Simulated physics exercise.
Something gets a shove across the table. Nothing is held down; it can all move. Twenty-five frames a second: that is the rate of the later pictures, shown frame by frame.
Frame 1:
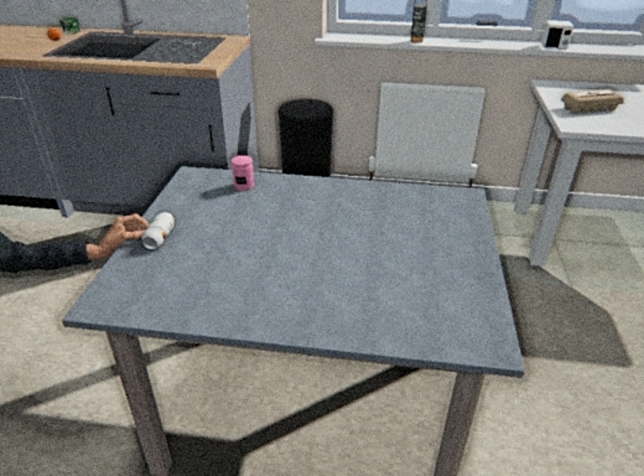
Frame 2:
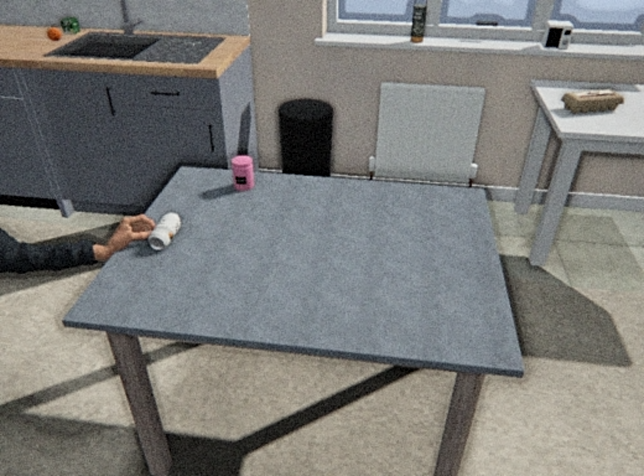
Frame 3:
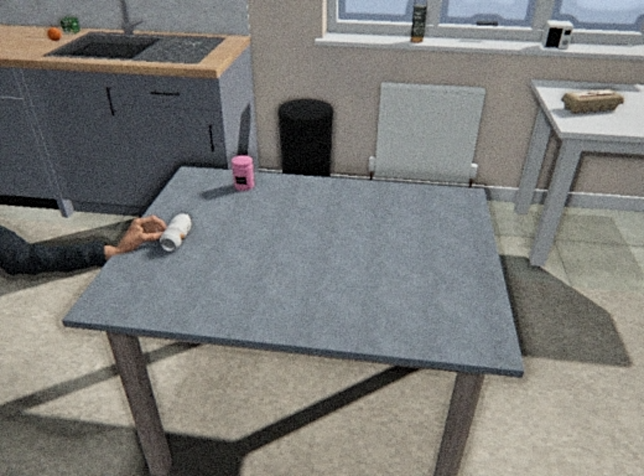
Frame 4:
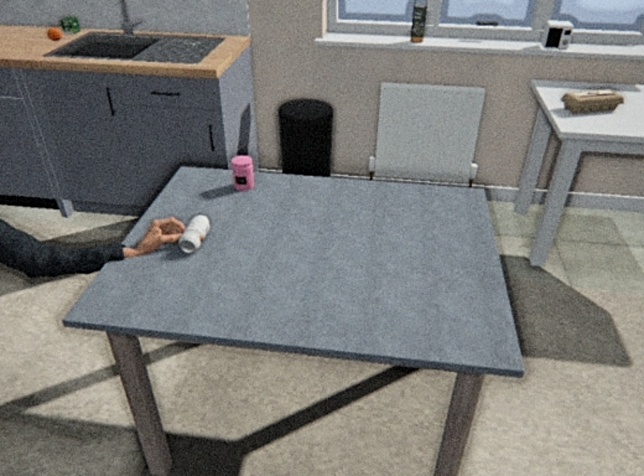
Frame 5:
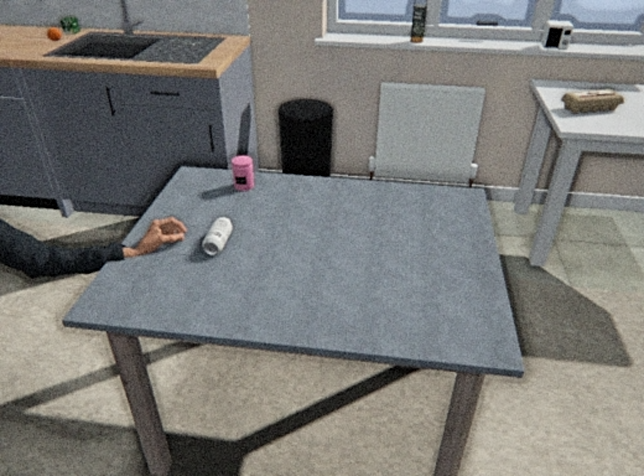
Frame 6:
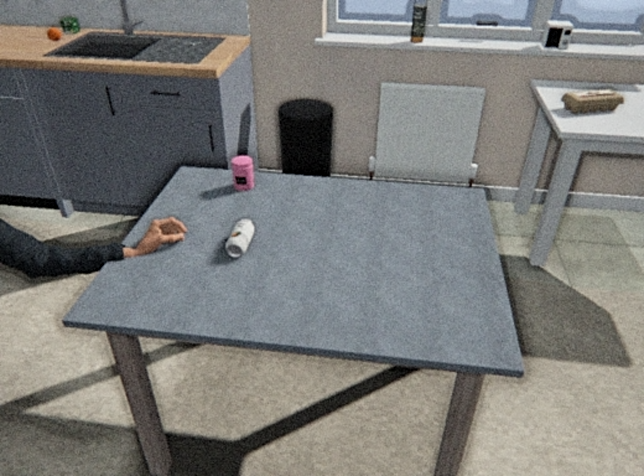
To begin with, a hand at the left edge of a grey table touches a white can lying on its side, with a pink container standing nearby. The hand pushes the can steadily to the right, then halts while the can rolls on alone, opening a clear gap between them.
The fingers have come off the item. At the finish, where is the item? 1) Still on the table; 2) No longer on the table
2, no longer on the table.
Then, 0.20 s past the last view, white can displaced well along near (355, 248).
Then, 0.60 s past the last view, white can now off the table.
Then, 0.90 s past the last view, things are still on the move.
Then, 1.20 s past the last view, as before.
Finally, off the table, white can.
